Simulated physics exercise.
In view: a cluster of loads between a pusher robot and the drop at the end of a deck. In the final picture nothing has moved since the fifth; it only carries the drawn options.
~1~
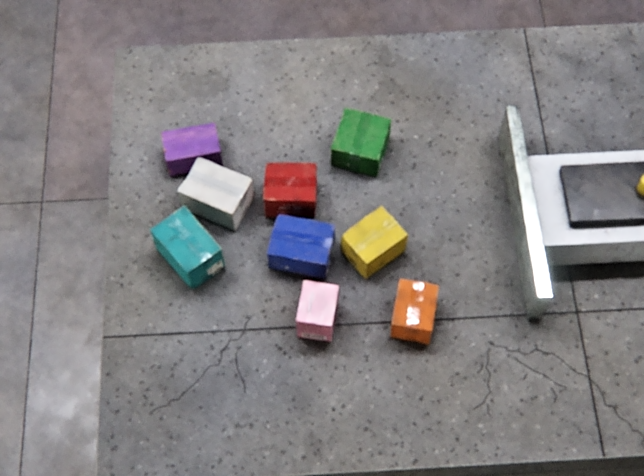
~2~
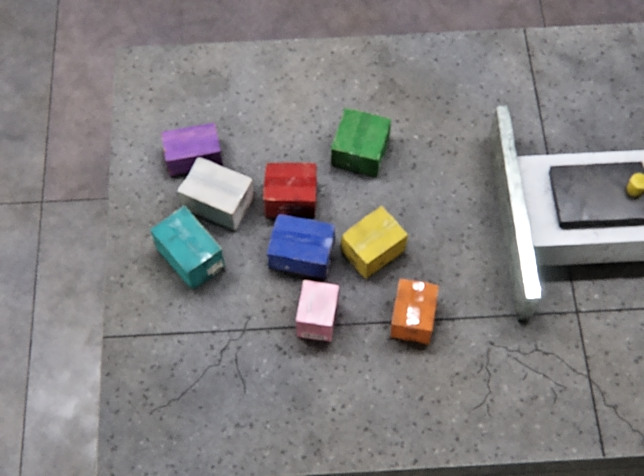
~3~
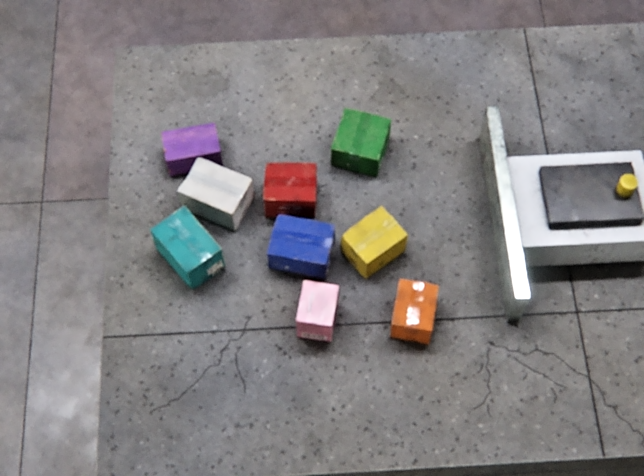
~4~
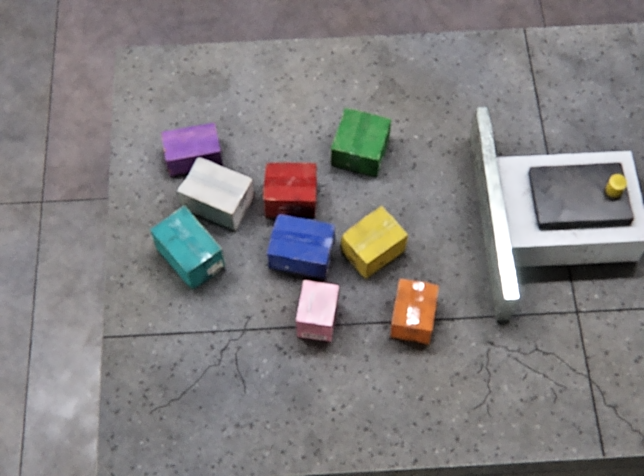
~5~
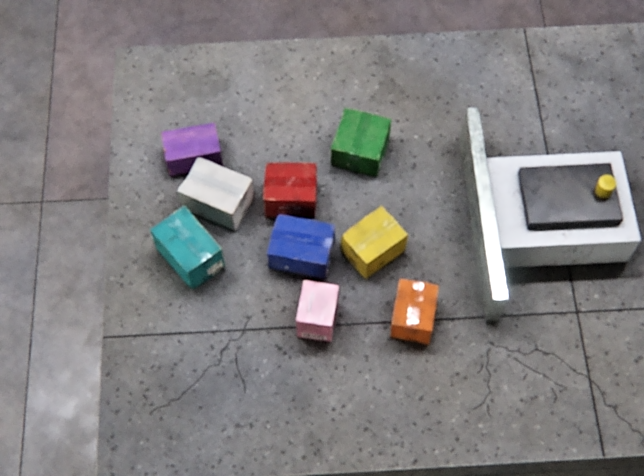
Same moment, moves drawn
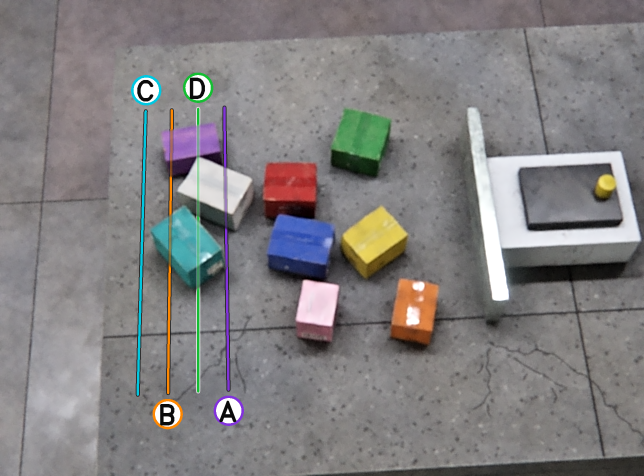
On a grey tiled slab, a white machine with a wide upright front plate slides slowly a short way left from the right side, while nine scattered coloured blocks ahead of it stay still, untouched.
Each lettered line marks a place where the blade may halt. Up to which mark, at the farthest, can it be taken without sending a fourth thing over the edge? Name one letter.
It can go as far as D.
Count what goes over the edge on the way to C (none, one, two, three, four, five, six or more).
In all, five.
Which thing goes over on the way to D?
The turquoise box.
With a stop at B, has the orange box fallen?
No.
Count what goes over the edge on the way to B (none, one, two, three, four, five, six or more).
In all, four.
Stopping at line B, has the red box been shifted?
Yes.
On the marked copy, A at (226, 239); B at (170, 241); C at (142, 243); D at (198, 240).
Taking D. A third of the way, robot (459, 200); orange box (362, 316); green box (340, 145).
Two thirds of the way, robot (354, 205); turquoise box (134, 252); white parcel (181, 197).
When it is over, robot (276, 209); turquoise box over the edge; white parcel (107, 201); one fallen.
As for the rest, A is within the limit but short; B drops four; C drops five.
